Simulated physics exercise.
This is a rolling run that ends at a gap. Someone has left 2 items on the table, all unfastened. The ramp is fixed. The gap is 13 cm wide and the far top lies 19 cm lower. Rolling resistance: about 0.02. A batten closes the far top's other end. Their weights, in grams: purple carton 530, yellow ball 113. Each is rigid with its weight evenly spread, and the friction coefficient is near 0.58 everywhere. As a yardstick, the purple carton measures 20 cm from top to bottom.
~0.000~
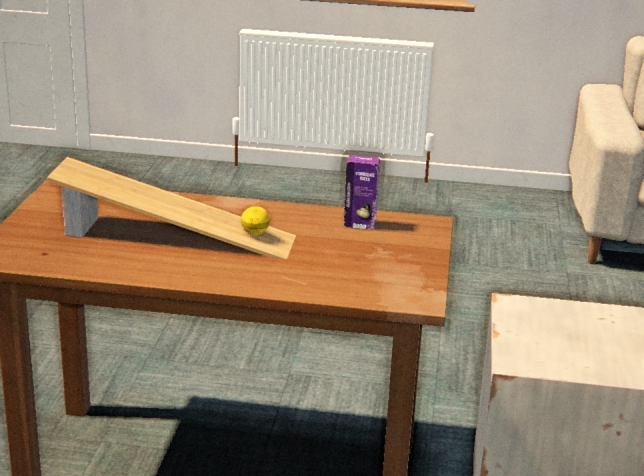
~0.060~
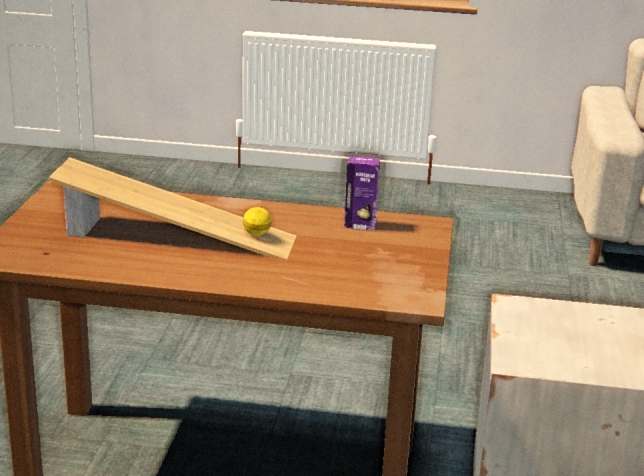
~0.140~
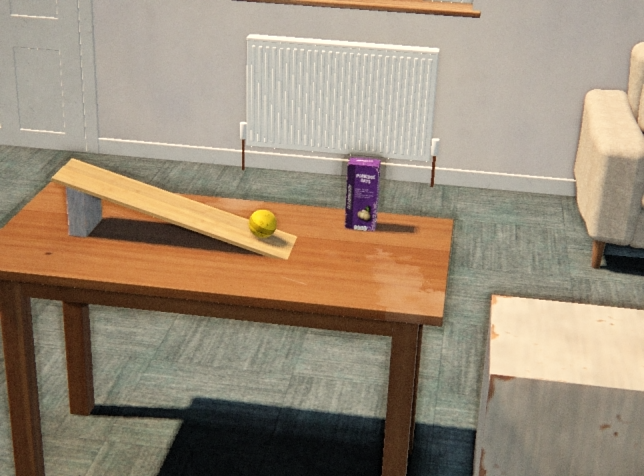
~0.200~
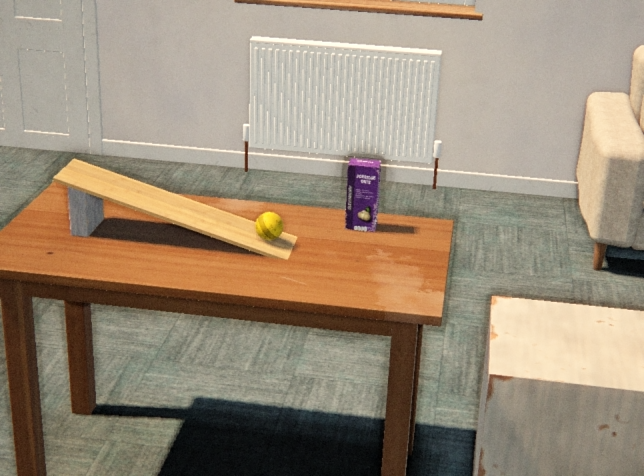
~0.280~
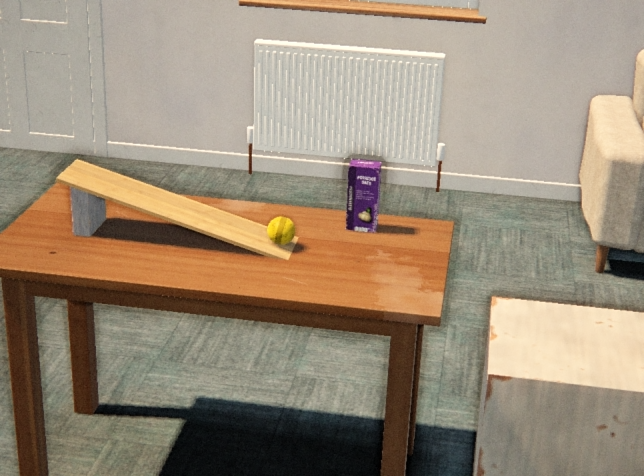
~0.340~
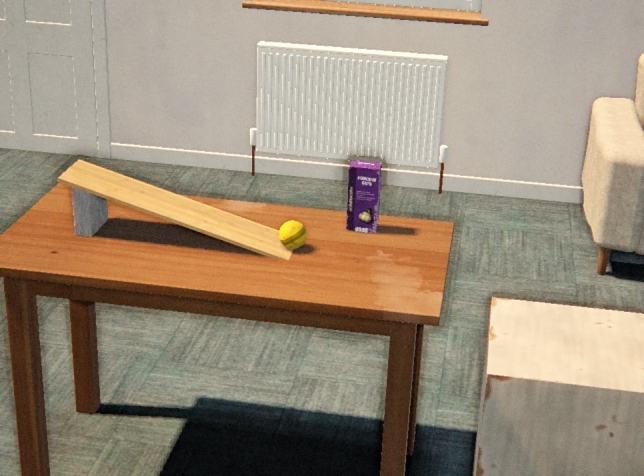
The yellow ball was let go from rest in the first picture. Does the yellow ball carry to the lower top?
The ball falls in.
Around 0.74 s, edge 20 cm away; yellow ball near (374, 244).
Around 1.34 s, 9 cm past the table's edge; yellow ball near (479, 311).
Around 1.64 s, down in the gap; yellow ball near (409, 462).
Finally (1.9 s), down in the gap; purple carton still in place (within 8 cm).
